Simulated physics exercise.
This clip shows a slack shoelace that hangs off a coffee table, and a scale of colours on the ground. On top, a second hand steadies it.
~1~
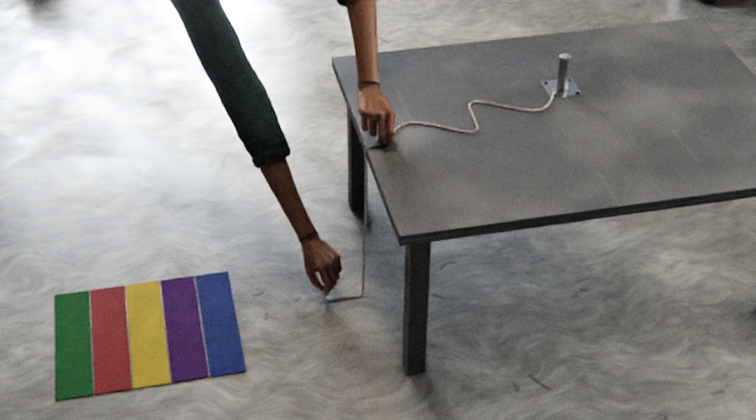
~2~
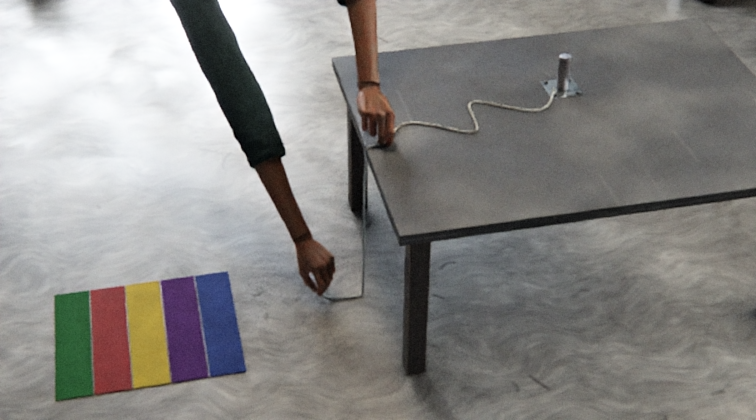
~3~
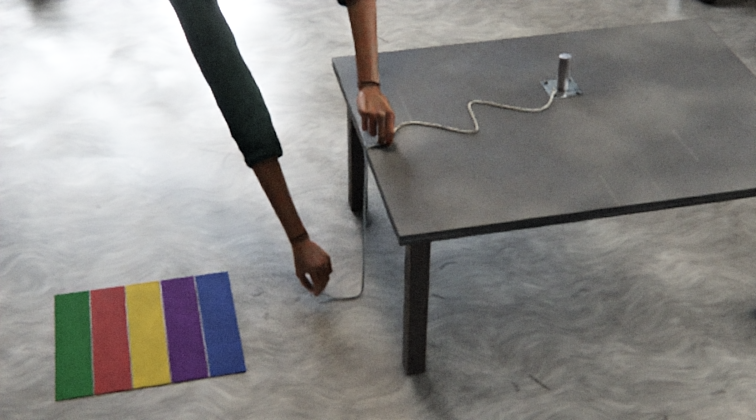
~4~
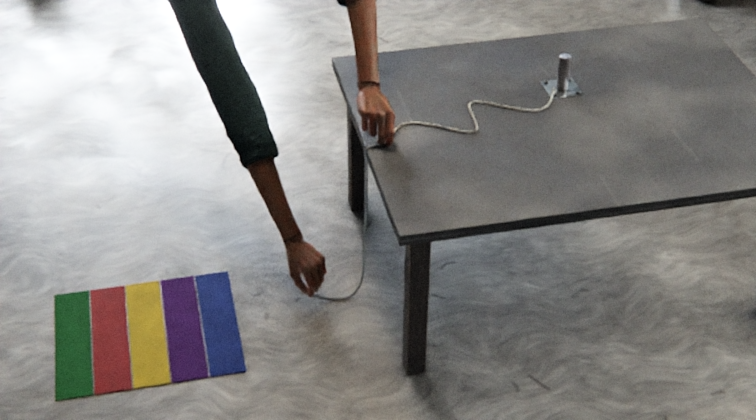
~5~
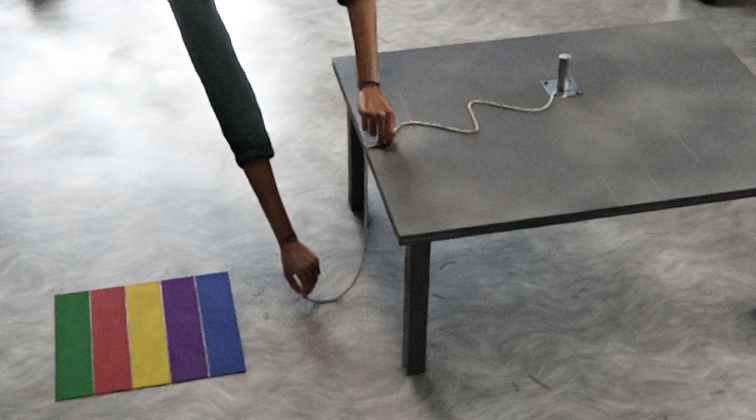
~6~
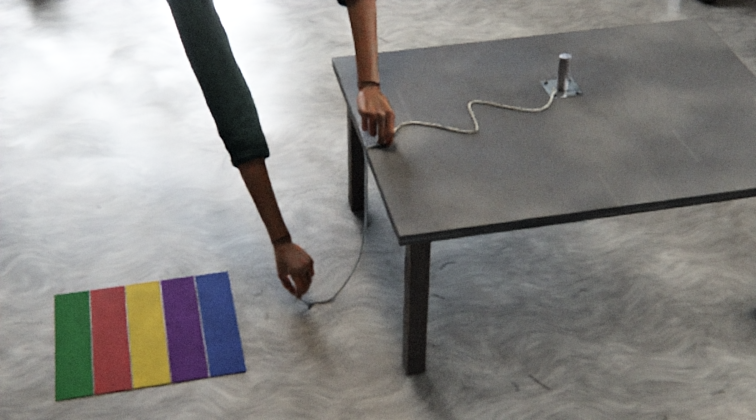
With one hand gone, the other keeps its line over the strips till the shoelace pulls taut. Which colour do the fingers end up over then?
They end up over the red strip.
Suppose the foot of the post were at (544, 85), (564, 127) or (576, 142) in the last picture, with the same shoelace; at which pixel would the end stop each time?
The first try gives about (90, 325), the second about (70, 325) and the third about (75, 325).
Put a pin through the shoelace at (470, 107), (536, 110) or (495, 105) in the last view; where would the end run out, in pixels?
Estimated pixels in sequence: (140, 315), (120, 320) and (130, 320).
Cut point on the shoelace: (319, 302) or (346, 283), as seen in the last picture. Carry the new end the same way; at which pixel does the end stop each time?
Try by try, around (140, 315) and (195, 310).
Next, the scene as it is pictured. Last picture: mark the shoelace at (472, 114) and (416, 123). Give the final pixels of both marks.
End points: Roughly (435, 121); roughly (353, 149).
Early on, end near (162, 314); over yellow.
Midway, end near (125, 319); over red.
At the end of the slack, end near (103, 322); over red. The red one.
